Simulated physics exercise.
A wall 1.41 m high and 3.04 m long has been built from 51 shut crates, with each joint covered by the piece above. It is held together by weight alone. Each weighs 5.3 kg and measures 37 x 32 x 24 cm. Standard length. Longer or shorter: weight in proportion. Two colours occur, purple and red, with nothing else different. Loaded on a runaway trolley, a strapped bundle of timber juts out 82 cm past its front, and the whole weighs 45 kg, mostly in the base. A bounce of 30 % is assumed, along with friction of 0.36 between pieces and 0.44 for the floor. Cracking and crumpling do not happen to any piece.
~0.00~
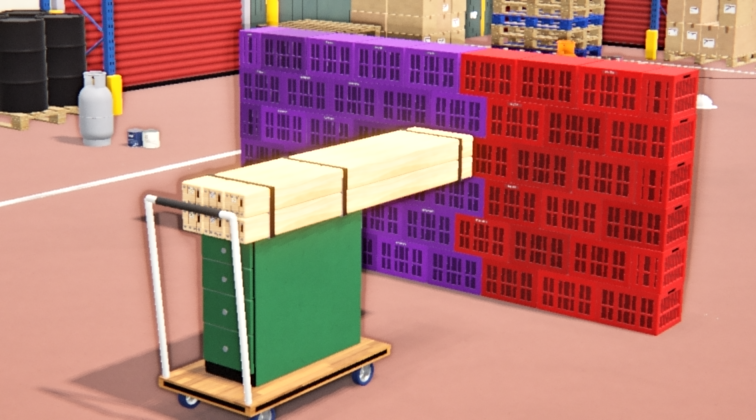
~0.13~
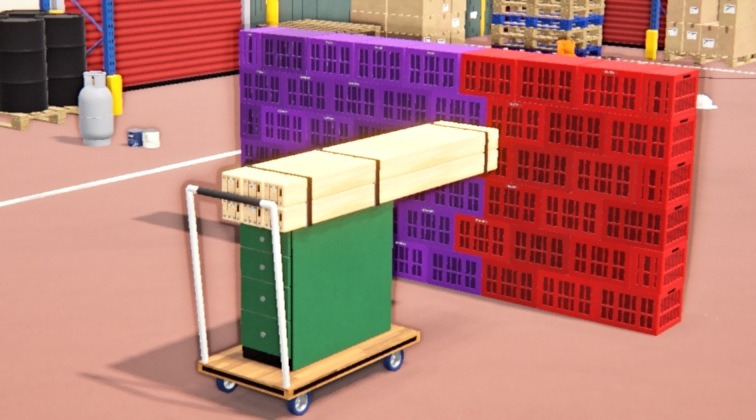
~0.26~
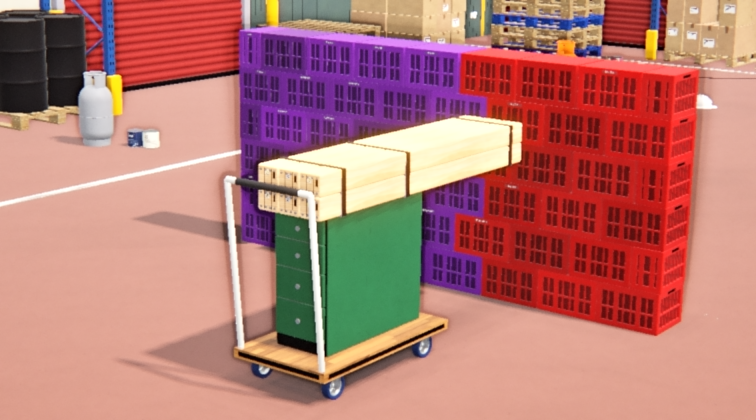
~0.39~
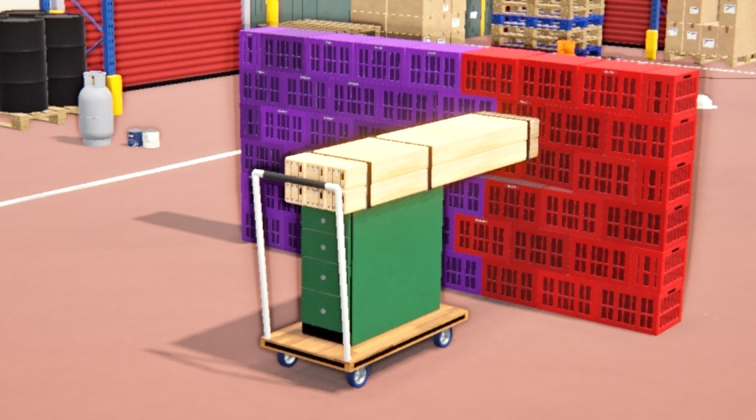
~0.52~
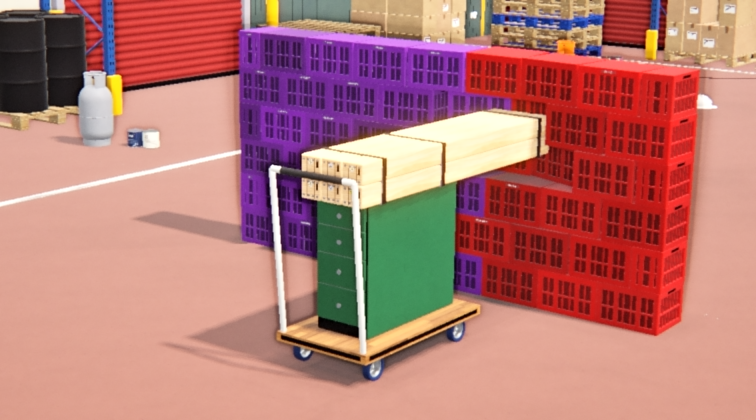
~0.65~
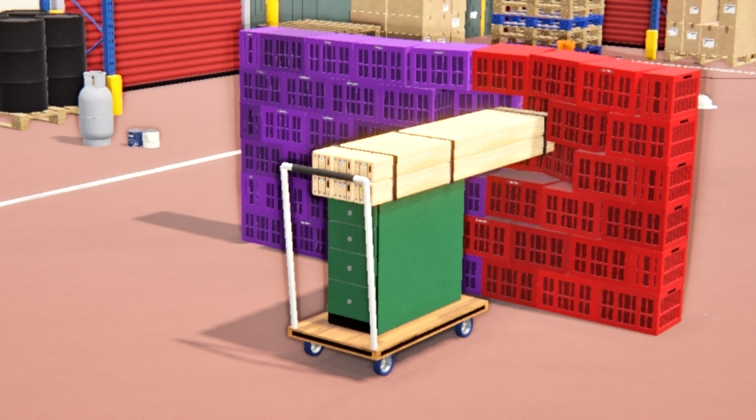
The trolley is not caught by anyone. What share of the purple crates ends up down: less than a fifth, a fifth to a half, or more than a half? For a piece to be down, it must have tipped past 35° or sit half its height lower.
Less than a fifth.
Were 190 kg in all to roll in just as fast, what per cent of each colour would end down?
Purple 10, red 30 per cent.
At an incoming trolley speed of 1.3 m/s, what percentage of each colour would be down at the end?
You'd end up with purple at 0 per cent down and red at 0 per cent.
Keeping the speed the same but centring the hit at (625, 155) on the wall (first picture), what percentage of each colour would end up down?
Then purple ends 0 per cent down and red 40 per cent.
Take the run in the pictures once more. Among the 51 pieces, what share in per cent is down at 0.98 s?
5 %.
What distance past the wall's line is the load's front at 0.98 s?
Position: Approx. 40 cm beyond.
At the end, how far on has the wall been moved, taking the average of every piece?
On average the pieces end up around 15 cm further on.
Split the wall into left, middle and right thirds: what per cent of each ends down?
The thirds come out at 0 on the left, 30 in the middle and 30 on the right, in per cent.
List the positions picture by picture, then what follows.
In the first frame (each place is the centre of the face we see best), load (467, 150) 60 cm short of the wall; top purple crate (329, 59); top red crate (657, 97); all as stacked.
The second frame shows load (493, 143) 35 cm short of the wall; top purple crate (329, 59).
The third frame shows load (517, 136) 10 cm short of the wall; top purple crate (329, 59).
The fourth frame shows load (534, 131) 9 cm into the wall's line; top purple crate (329, 59); 4 have shifted.
The fifth frame shows load (545, 128) 21 cm into the wall's line; top purple crate (329, 59); 8 have shifted.
The sixth frame shows load 29 cm into the wall's line; top purple crate (328, 59); top red crate (657, 97); steepest lean 14°, the crate at (519, 170); 10 have shifted.
By 0.98 s, load 42 cm past the wall's line, still rolling; none of the 30 purple crates down (2 of 51 in all colours); top purple crate unmoved.
By 1.32 s, load 52 cm past the wall's line, still rolling; 2 of the 30 purple crates down (9 of 51 in all colours); top purple crate unmoved.
By 1.72 s, load 60 cm past the wall's line, still rolling; 2 of the 30 purple crates down (9 of 51 in all colours); top purple crate unmoved.
When it is over (2.5 s), load 67 cm past the wall's line, stopped; 2 of the 30 purple crates down (9 of 51 in all colours); top purple crate unmoved; top red crate unmoved. That is 7 per cent. In pixels of the last frame, middles, top purple crate near (344, 56), top red crate near (670, 93).
